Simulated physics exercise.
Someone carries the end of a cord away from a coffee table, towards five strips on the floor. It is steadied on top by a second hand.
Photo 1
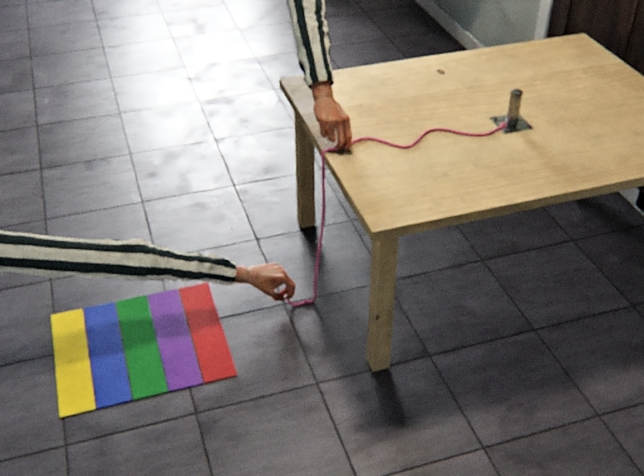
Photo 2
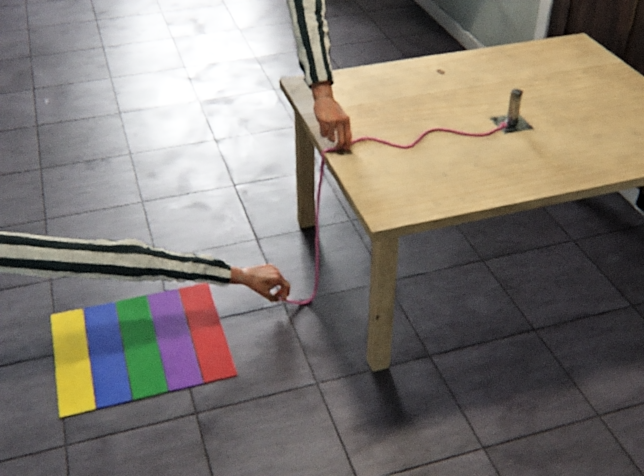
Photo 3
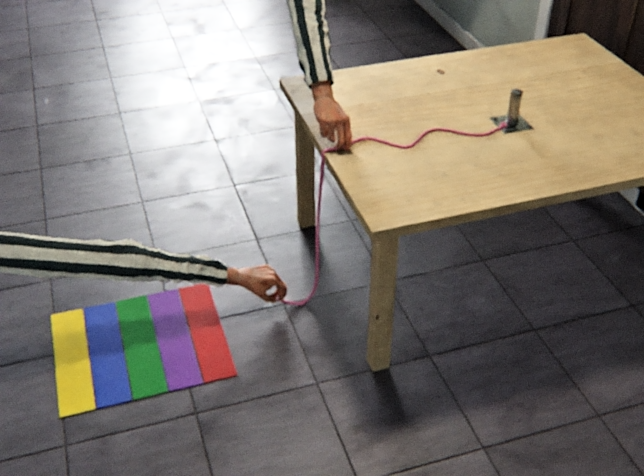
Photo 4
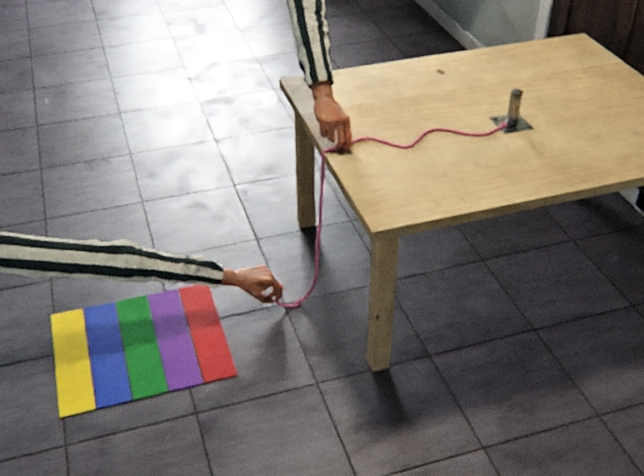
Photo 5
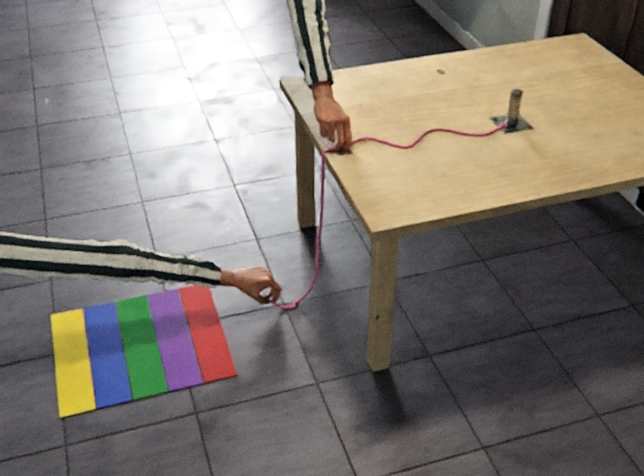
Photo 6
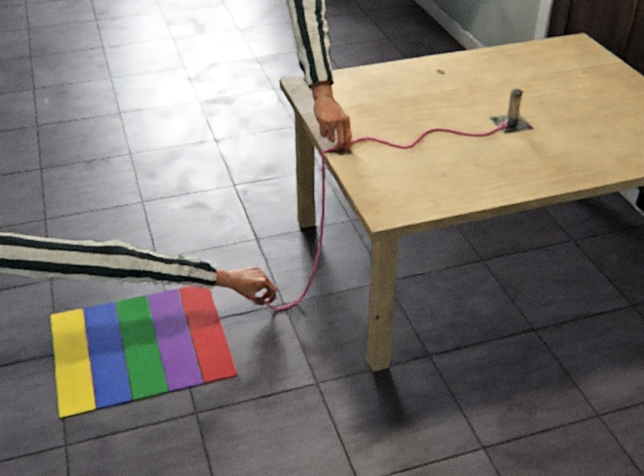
In the video, one hand holds a pink cord at the edge of a wooden table while another hand near the floor slowly draws its end slightly left, towards a row of five coloured strips.
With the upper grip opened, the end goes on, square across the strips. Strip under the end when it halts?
Green strip.
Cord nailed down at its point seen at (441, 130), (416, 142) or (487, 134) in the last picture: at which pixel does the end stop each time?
(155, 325); (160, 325); (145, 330).
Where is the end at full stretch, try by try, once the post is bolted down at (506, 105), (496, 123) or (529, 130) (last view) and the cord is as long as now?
Places per try: (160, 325); (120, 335); (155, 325).
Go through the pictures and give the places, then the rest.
The first frame shows end (286, 297); red (216, 361); purple (182, 369); green (147, 377); blue (112, 385); yellow (75, 393).
The second frame shows end (281, 298); cord through (480, 135) (420, 138) (363, 139) (321, 179) (317, 234) (316, 288).
The third frame shows end (277, 299).
The fourth frame shows end (273, 300); cord through (480, 135) (420, 138) (363, 139) (323, 178) (319, 234) (312, 288).
The fifth frame shows end (271, 301).
The sixth frame shows end (267, 301); cord through (480, 135) (420, 138) (363, 139) (323, 178) (321, 234) (307, 288).
A little later, end near (203, 316); over red.
Next, end near (163, 324); over purple.
When it is tight, end near (140, 329); over green. It gets as far as the green strip.
